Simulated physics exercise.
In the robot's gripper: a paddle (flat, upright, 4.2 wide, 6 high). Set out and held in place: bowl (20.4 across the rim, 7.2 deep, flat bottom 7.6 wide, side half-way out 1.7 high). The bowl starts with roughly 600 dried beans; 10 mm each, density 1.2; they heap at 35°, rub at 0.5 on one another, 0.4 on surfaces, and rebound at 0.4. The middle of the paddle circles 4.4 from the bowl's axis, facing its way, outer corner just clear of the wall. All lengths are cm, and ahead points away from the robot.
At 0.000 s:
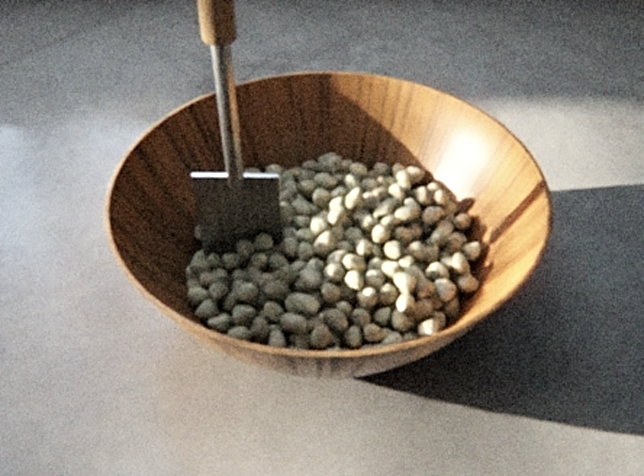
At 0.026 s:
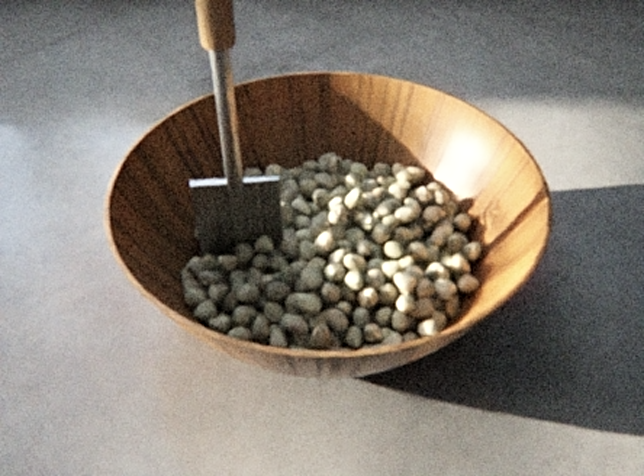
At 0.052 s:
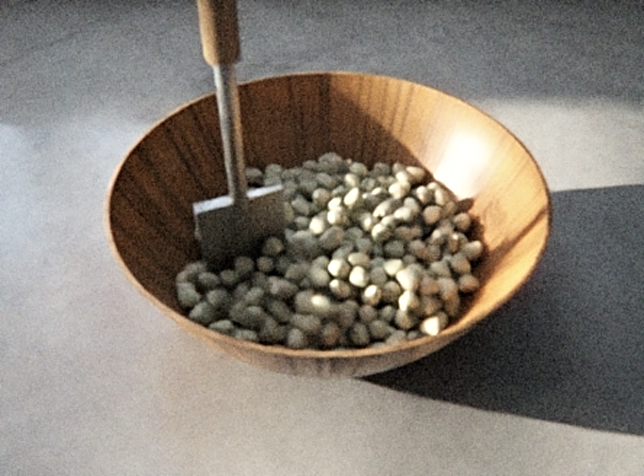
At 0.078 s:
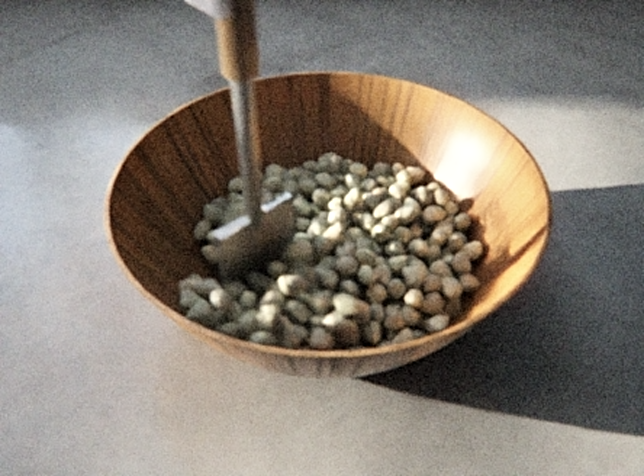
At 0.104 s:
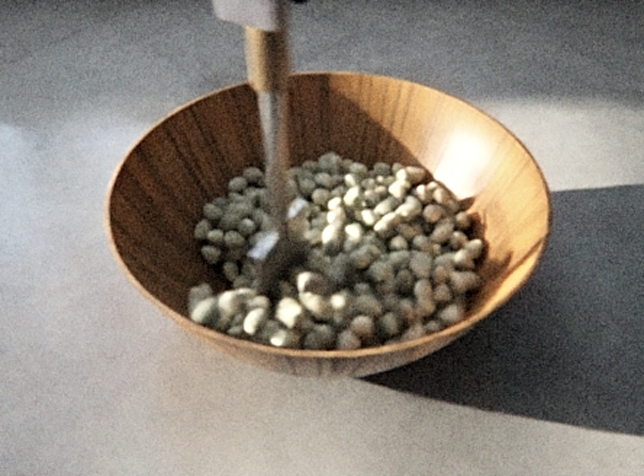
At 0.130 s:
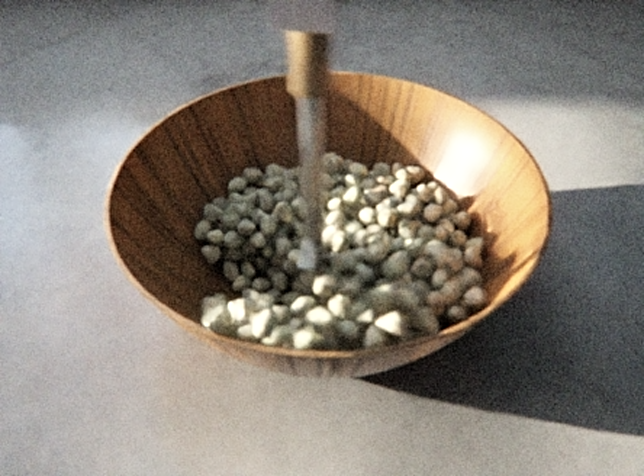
A wide wooden bowl of pale greenish beans sits on a plain grey surface, seen from above at an angle by a still camera. A flat metal paddle on a thin rod with a wooden handle stands upright at the bowl's left, sunlight brightening the right side and shadow stretching rightward. The paddle sweeps rightward through the near beans, turning edge-on and pushing them toward the front, as a pale gripper shows above.
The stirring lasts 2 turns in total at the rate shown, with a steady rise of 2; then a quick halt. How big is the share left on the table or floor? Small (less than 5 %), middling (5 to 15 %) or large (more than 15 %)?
Share on the table or floor: Middling (5 to 15 %).
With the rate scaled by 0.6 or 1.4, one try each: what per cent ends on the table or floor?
About 0 and 25 per cent.
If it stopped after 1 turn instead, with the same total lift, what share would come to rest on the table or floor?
In that case some 5 per cent.
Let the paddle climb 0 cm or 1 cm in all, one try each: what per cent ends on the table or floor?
About 20 and 15 per cent.
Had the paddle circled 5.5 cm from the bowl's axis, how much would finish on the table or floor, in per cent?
It would be near 15 per cent.
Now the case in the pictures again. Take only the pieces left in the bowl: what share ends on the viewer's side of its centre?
Some 55 per cent.
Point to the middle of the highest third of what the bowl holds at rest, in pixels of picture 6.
At about (290, 256).
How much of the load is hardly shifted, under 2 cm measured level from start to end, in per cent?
About 15 per cent.
By 0.46 s, 332° round, highest piece 9 above the table; 557 in the bowl, 36 on the table or floor, 10 in flight or on the tool.
By 0.79 s, 220° round, highest piece 7 above the table; 543 in the bowl, 57 on the table or floor, 3 in flight or on the tool.
By 1.15 s, 0° round, highest piece 6 above the table; 540 in the bowl, 63 on the table or floor.
By 1.85 s, 0° round, highest piece 6 above the table; 540 in the bowl, 63 on the table or floor.
Final count, 540 in the bowl, 63 on the table or floor. That is 10 % on the table or floor.
